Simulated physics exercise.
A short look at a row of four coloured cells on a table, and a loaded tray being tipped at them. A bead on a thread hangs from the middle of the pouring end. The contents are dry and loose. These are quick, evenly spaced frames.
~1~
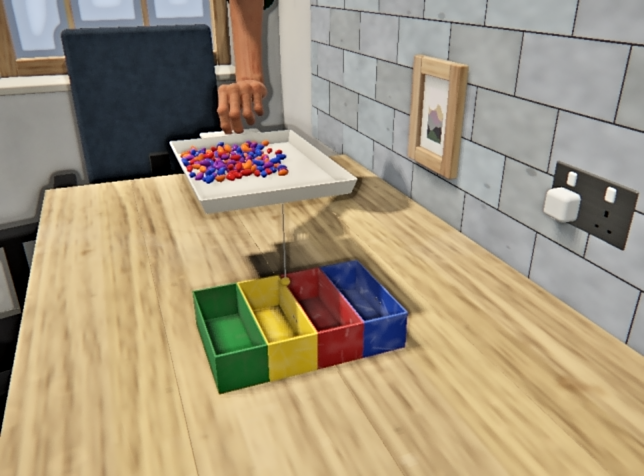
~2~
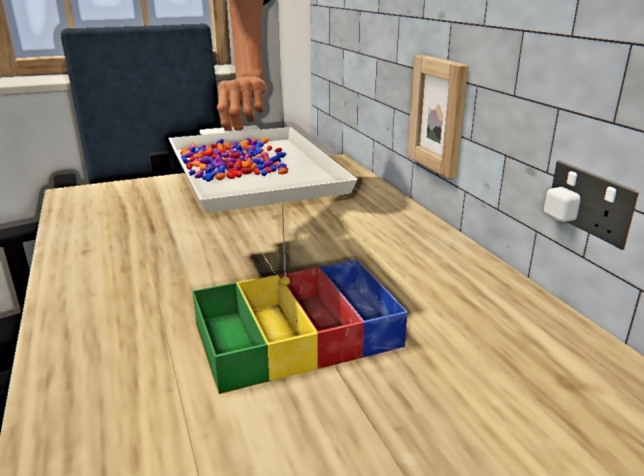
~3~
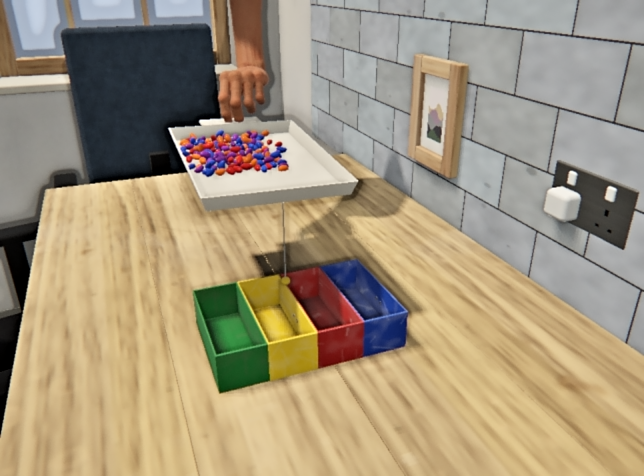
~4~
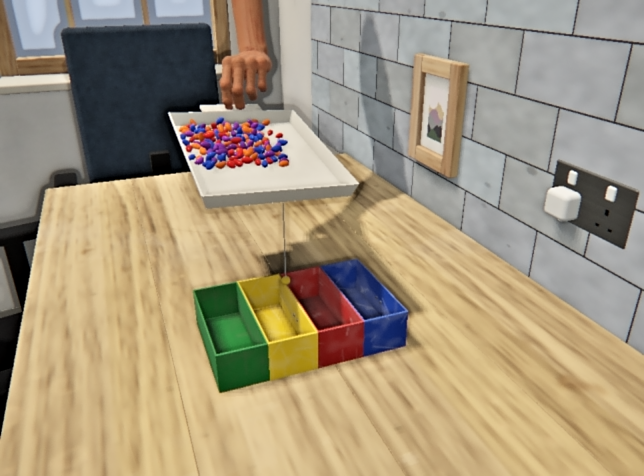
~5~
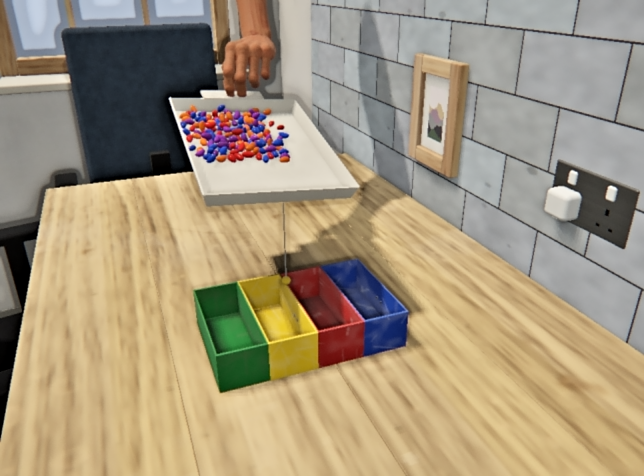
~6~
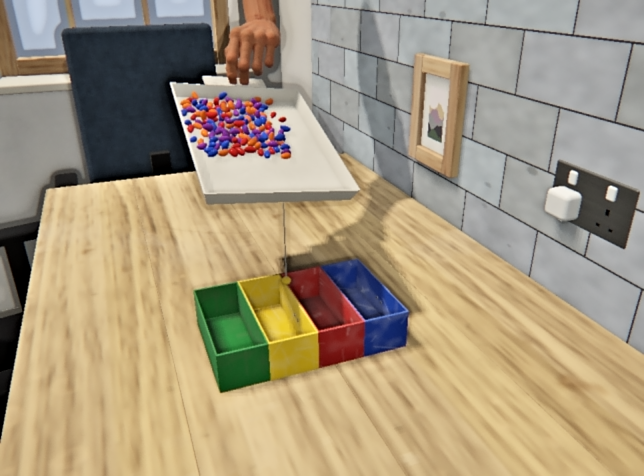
Above four coloured cells on a table, a hand gradually tilts a tray of jelly beans.
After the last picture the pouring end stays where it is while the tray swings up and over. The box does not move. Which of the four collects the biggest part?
The blue one ends fullest.
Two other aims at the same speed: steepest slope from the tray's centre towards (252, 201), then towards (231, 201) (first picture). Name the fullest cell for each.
At the first place the green cell, at the second the green cell.
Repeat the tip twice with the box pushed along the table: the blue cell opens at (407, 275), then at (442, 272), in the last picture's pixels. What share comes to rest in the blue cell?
First some 0, then 0 per cent.
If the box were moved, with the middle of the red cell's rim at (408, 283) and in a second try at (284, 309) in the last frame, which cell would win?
In turn: The yellow one; the blue one.
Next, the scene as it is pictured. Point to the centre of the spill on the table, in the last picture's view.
Close to (488, 332).
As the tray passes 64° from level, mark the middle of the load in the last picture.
Near (320, 181).
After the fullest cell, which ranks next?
Next in line is red.
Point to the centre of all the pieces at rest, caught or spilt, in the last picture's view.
Close to (359, 323).
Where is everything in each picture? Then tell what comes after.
The first frame shows corners of the pouring end at (205, 198) and (351, 178), level; middle of the load at (236, 161), jelly beans; bead on its thread at (285, 282); green cell at (243, 366); yellow cell at (293, 354); red cell at (340, 342); blue cell at (385, 331).
The second frame shows corners of the pouring end at (205, 197) and (351, 178), level; middle of the load at (235, 159).
The third frame shows corners of the pouring end at (205, 195) and (352, 180), tipped barely, lowest at the right corner; middle of the load at (235, 153).
The fourth frame shows corners of the pouring end at (206, 193) and (353, 182), tipped a little, lowest at the right corner; middle of the load at (236, 144).
The fifth frame shows corners of the pouring end at (208, 192) and (354, 184), tipped a little, lowest at the right corner; middle of the load at (237, 135).
The sixth frame shows corners of the pouring end at (209, 190) and (354, 187), tipped clearly, lowest at the right corner; middle of the load at (238, 126); green cell at (244, 364); yellow cell at (294, 352); red cell at (341, 341); blue cell at (386, 330).
Soon after the last picture, tray tipped steeply; most on the tray; a stray few in the blue cell; about a quarter falling or outside the box.
A little later, tray tipped past a quarter turn; about a quarter on the tray; about a third in the blue cell; a small part in the red cell; about a quarter falling or outside the box.
Later still, tray tipped past a quarter turn; about two thirds in the blue cell; about a quarter in the red cell; a stray few in the yellow cell; a small part falling or outside the box.
At rest, tray tipped past a quarter turn; about two thirds in the blue cell; about a quarter in the red cell; a stray few in the yellow cell; none in the green cell; a small part outside the box.
